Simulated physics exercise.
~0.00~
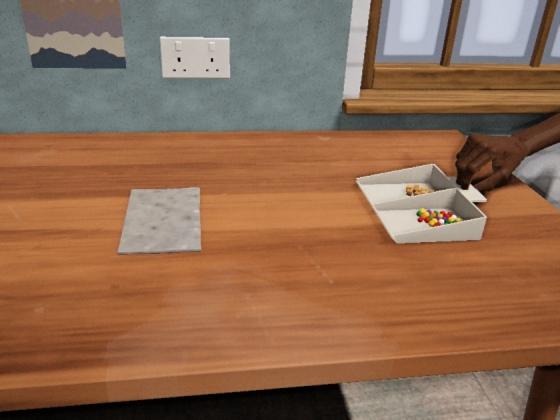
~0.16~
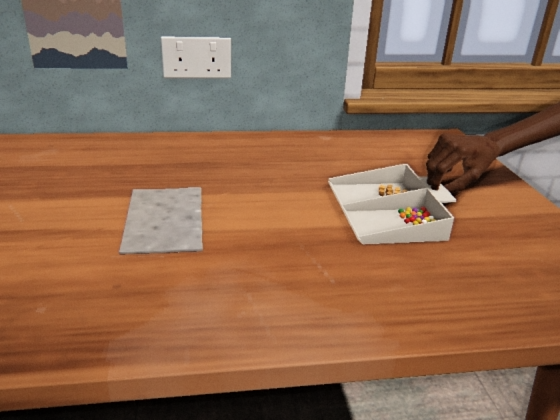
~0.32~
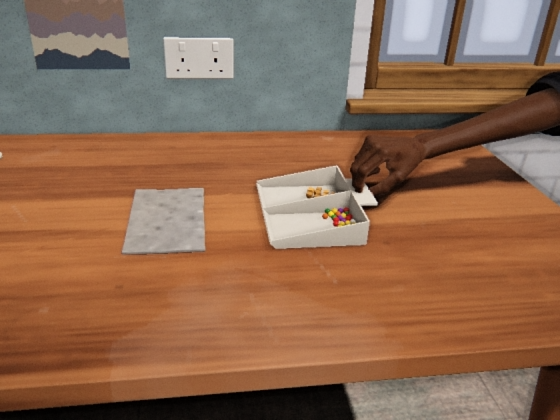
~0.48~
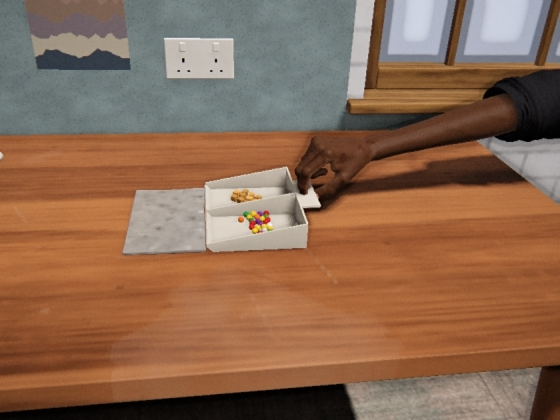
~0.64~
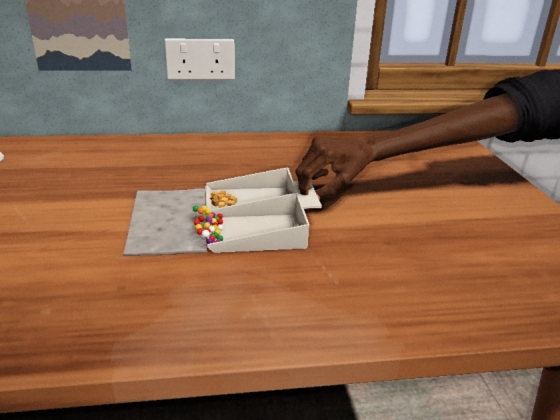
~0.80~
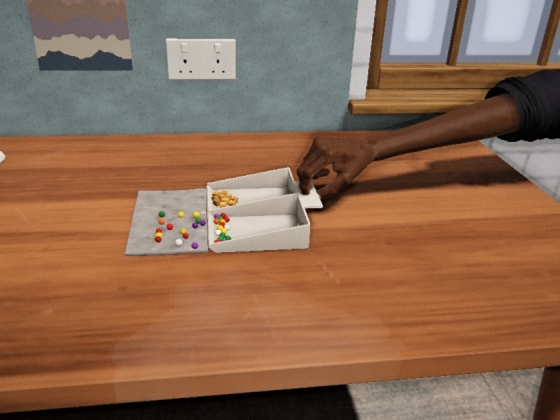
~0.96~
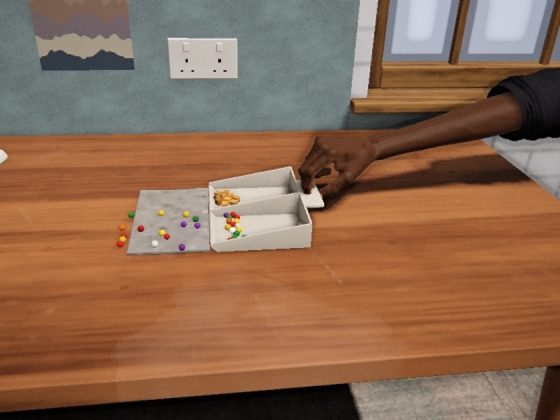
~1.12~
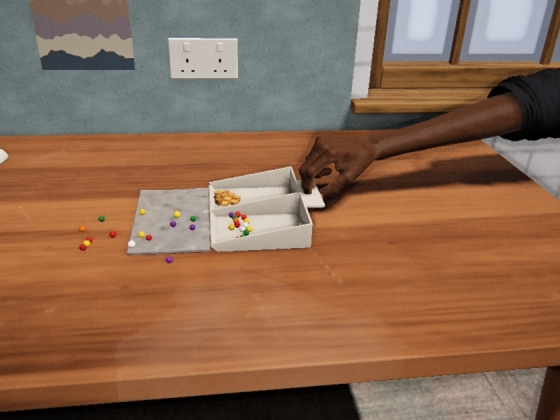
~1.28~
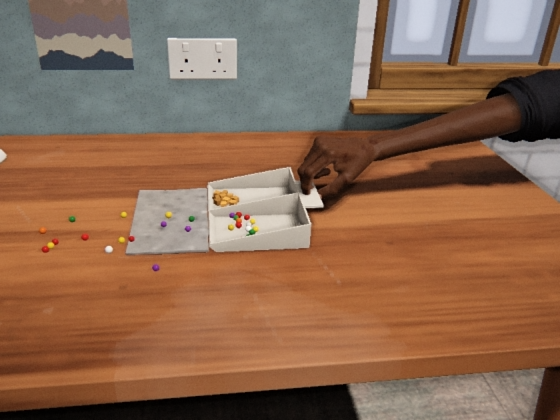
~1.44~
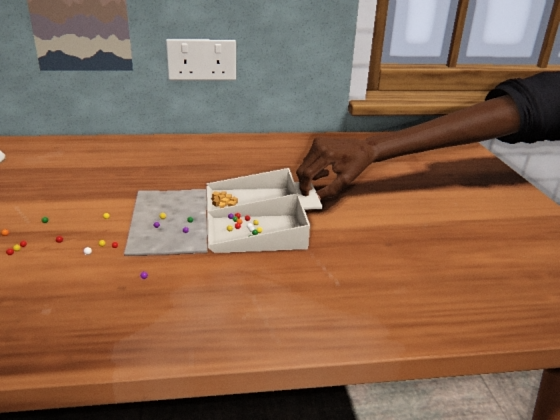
A pale two-part tray, pushed by a hand at its right end, slides left along a wooden table toward a flat grey slab, seen from slightly above with a blue-green wall, a socket and a window behind. Multicoloured balls sit in the nearer part and golden pieces in the farther one. The tray stops against the slab, and both groups slide forward to its left end. Some of the coloured balls spill over the rim, cross the slab and roll left along the table. About half remain inside, while the golden pieces all stay in the tray.
